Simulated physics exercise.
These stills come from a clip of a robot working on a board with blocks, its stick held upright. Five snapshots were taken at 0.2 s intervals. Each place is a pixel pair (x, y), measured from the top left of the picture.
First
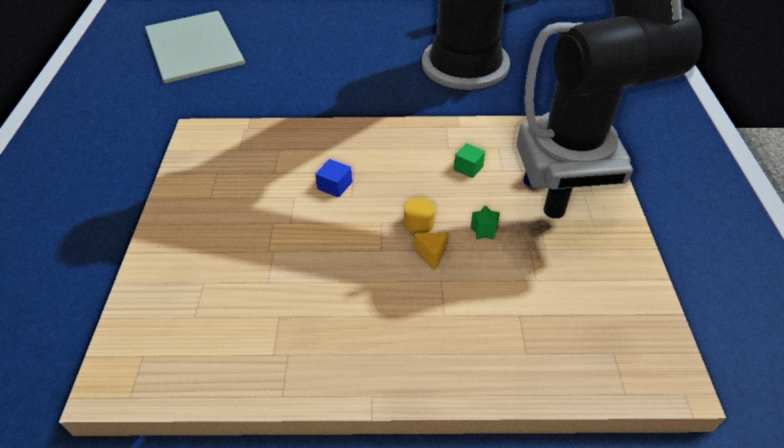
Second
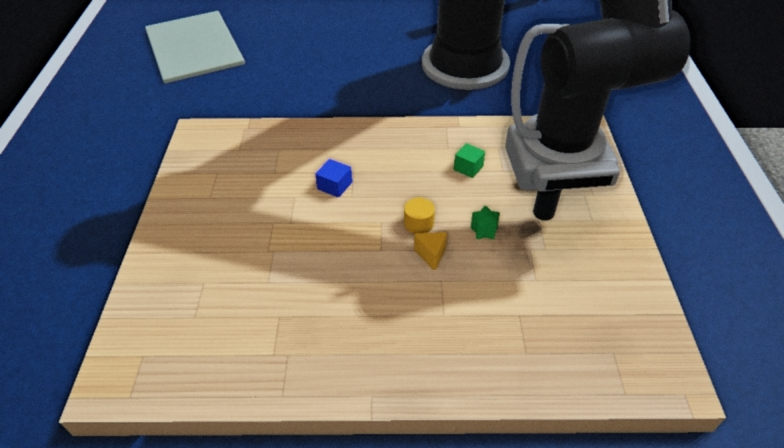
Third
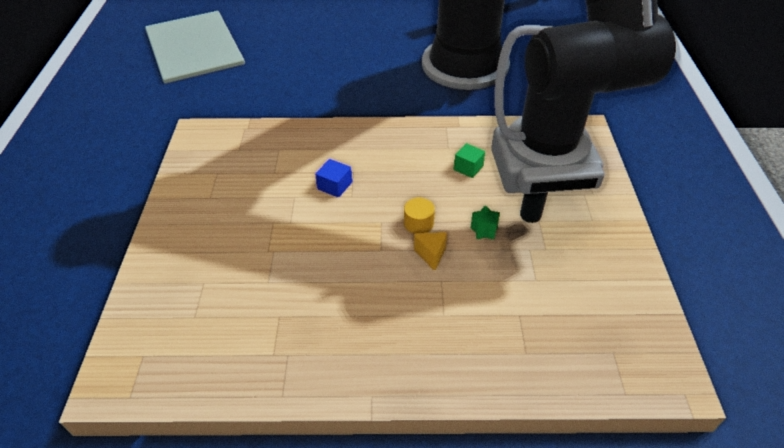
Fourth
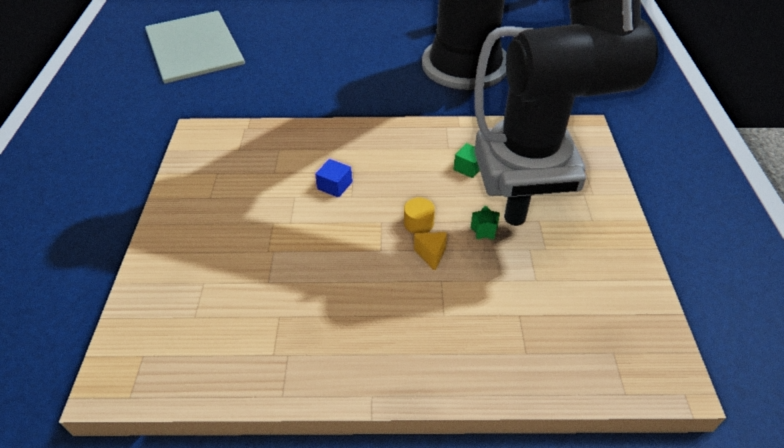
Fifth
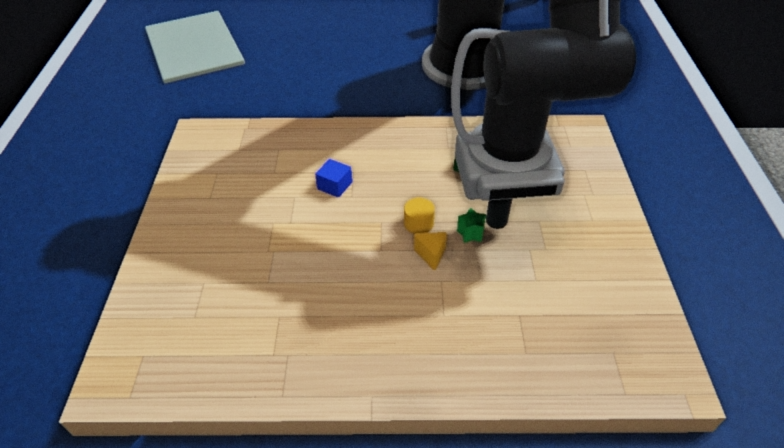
A black robot arm moving left across a wooden board and nudging a green star block slightly left toward two yellow blocks.
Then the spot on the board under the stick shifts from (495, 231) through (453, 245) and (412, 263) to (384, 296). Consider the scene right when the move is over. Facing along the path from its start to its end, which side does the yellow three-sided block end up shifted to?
It goes toward the left-hand side.
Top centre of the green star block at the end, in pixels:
In the picture, that point is around (412, 226).
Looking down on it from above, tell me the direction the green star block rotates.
From above, clockwise.
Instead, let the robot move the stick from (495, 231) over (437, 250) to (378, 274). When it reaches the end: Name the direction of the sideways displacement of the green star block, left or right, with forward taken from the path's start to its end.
Goes right.
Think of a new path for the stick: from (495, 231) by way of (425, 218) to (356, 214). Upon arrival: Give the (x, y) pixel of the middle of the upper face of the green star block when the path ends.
I'd expect the centre of its top face to be at (438, 220).
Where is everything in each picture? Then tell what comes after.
Stick tip at (554, 212); block tops, yellow round block at (419, 208); yellow three-sided block at (432, 240); green star block at (487, 215), in the first picture.
Stick at (543, 214); blocks unchanged, in the second picture.
Stick at (530, 216); blocks unchanged, in the third picture.
Stick at (515, 219); blocks unchanged, in the fourth picture.
Stick at (496, 222); yellow round block at (419, 208); yellow three-sided block at (432, 240); green star block at (473, 218), in the fifth picture.
The first path, step by step. One third of the way, stick at (453, 236); yellow three-sided block at (430, 242); green star block at (433, 224).
Two thirds of the way, stick at (412, 254); yellow round block at (413, 206); yellow three-sided block at (394, 267), turned 30° anticlockwise; green star block at (412, 226), turned 55° clockwise.
At the end, stick at (384, 287); yellow round block at (413, 206); yellow three-sided block at (372, 299), turned 75° anticlockwise; green star block at (412, 226), turned 55° clockwise.
